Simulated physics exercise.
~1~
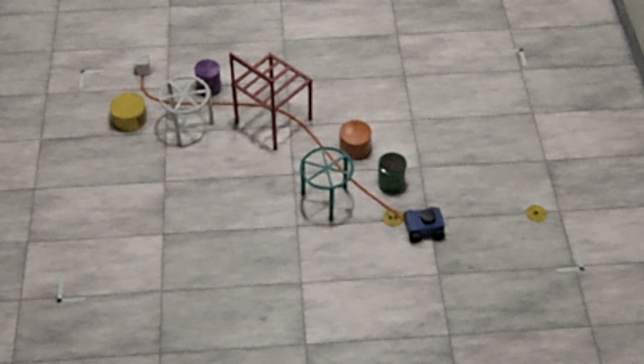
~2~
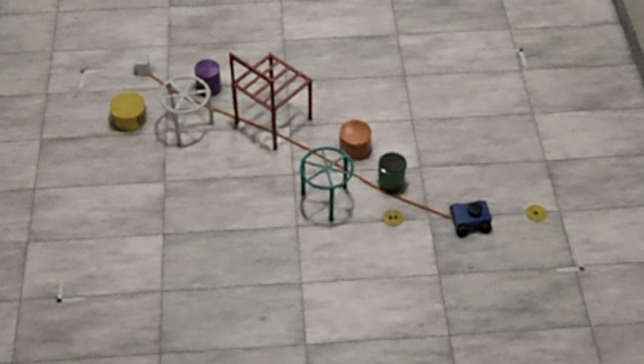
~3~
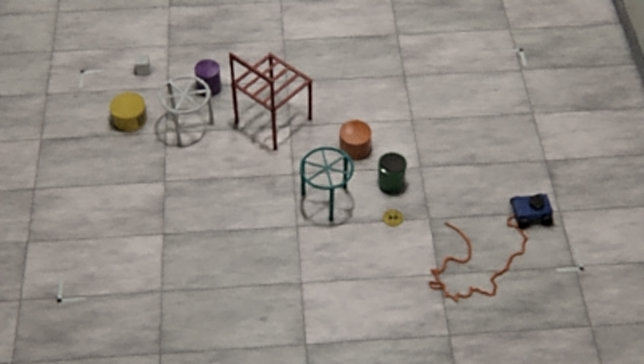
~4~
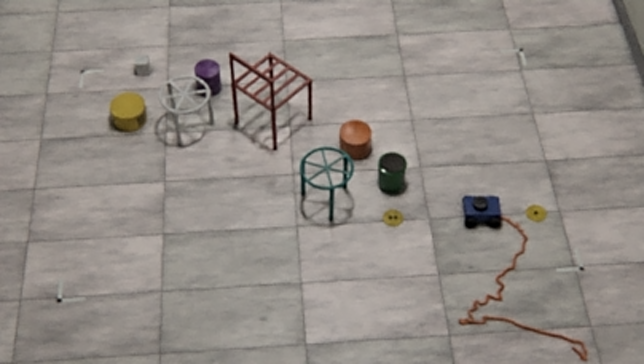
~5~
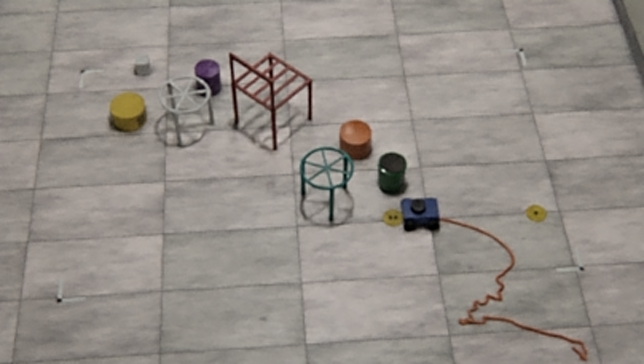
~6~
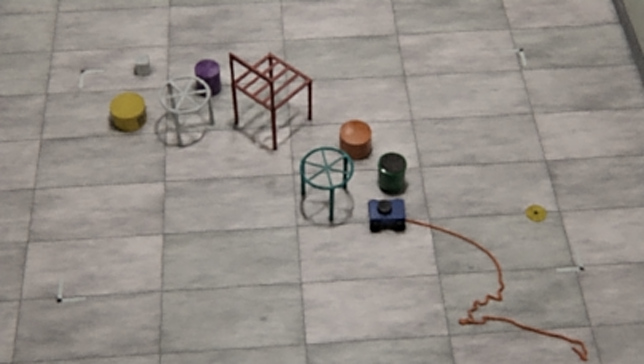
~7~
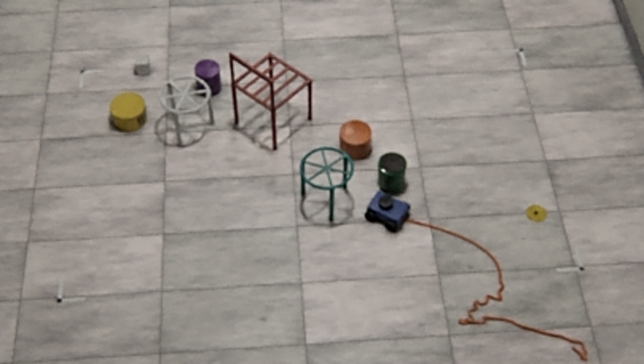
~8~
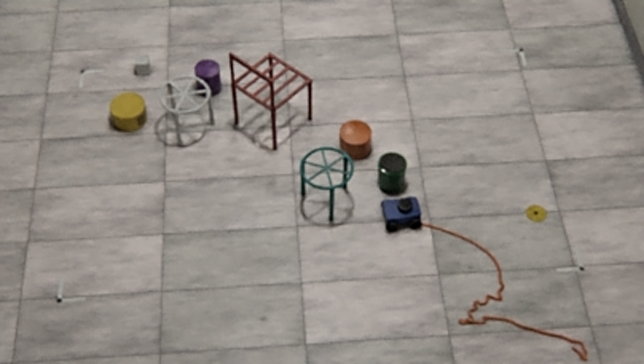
A blue cart pulls an orange cord free, then drags it back left past standing objects.
